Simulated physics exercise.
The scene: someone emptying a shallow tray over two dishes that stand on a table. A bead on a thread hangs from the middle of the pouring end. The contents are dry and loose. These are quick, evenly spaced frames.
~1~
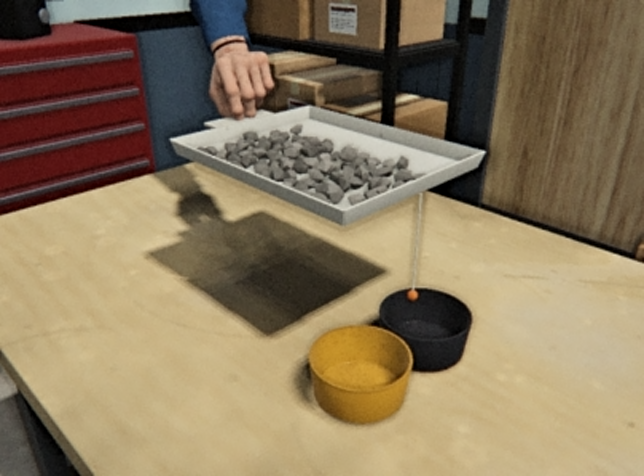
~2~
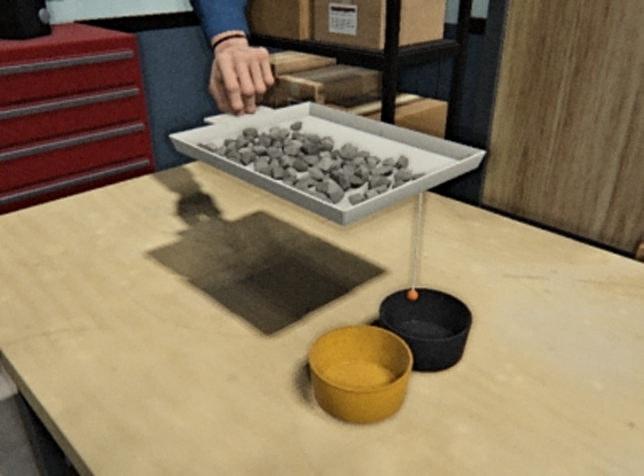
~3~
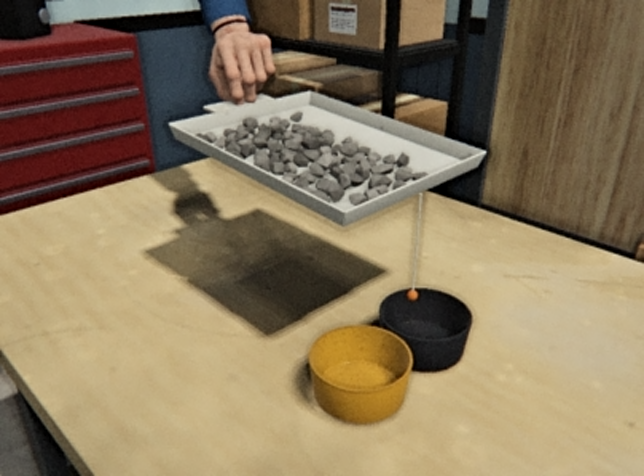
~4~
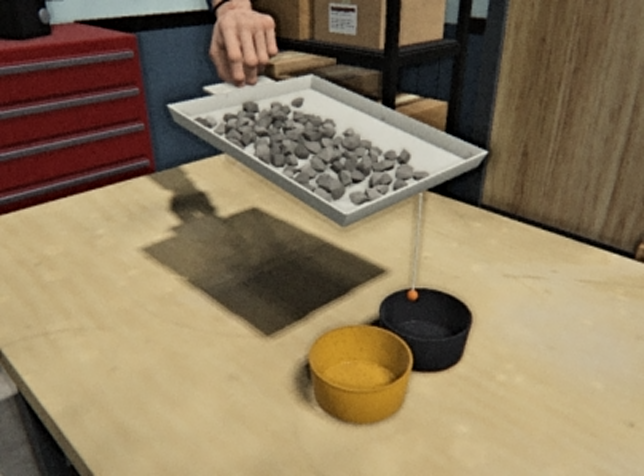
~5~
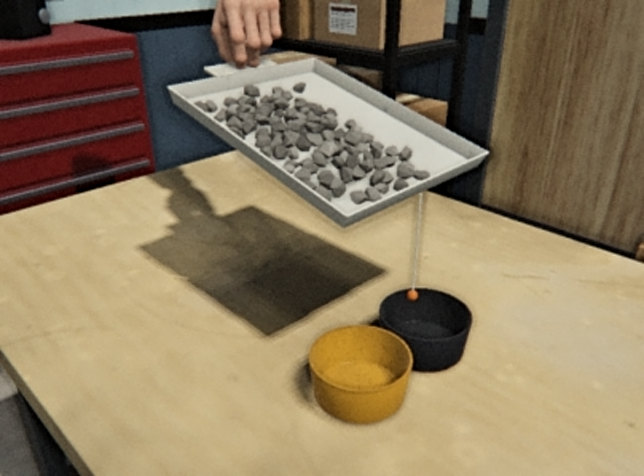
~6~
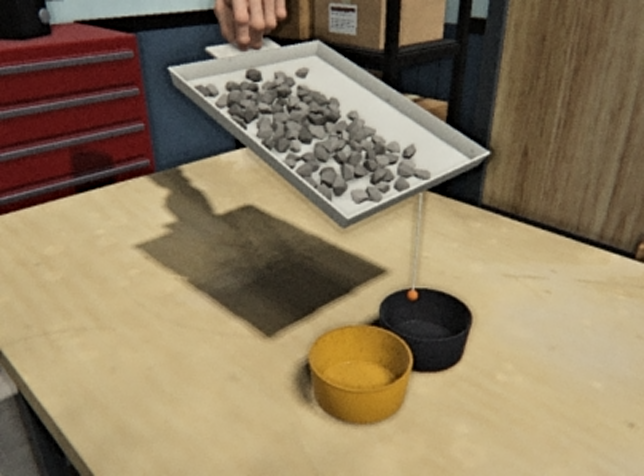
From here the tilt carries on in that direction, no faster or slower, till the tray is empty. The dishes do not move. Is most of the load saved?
In the dishes lies only the smaller part of it.
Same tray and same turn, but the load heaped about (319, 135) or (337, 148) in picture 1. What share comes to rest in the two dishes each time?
Near 20 % and 30 %.
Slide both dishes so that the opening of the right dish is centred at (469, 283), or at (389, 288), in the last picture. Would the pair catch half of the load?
At the first place under half, at the second less than half.
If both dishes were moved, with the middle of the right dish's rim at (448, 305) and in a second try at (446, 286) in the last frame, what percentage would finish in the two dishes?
Near 50 % and 10 %.
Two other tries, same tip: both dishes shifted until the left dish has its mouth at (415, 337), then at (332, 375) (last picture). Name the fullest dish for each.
First the dish on the left, then the dish on the right.
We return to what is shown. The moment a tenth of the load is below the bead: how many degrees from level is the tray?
Roughly 75°.
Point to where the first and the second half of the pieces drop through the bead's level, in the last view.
Early half (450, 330), late half (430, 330).
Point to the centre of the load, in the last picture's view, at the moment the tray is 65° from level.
Close to (394, 166).
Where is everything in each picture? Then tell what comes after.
The first picture shows corners of the pouring end at (344, 207) and (479, 151), level; middle of the load at (304, 161), bits of gravel; left dish at (399, 396); right dish at (462, 347); bead on its thread at (412, 295).
The second picture shows corners of the pouring end at (344, 208) and (479, 151), level; middle of the load at (304, 159).
The third picture shows corners of the pouring end at (345, 208) and (480, 151), tipped barely, level across its low end; middle of the load at (305, 153).
The fourth picture shows corners of the pouring end at (346, 210) and (481, 151), tipped a little, level across its low end; middle of the load at (306, 144).
The fifth picture shows corners of the pouring end at (347, 211) and (482, 151), tipped a little, level across its low end; middle of the load at (307, 135).
The sixth picture shows corners of the pouring end at (348, 213) and (484, 151), tipped clearly, level across its low end; middle of the load at (309, 126); left dish at (399, 396); right dish at (462, 347).
Soon, tray tipped steeply; nearly all on the tray; a stray few outside both; a stray few in the air.
A while on, tray tipped past a quarter turn; a small part on the tray; a small part in the left dish; a small part in the right dish; about half outside both; a small part in the air.
Towards the end, tray tipped past a quarter turn; a small part in the left dish; about a quarter in the right dish; about two thirds outside both.
Finally, tray tipped past a quarter turn; a small part in the left dish; about a quarter in the right dish; about two thirds outside both.
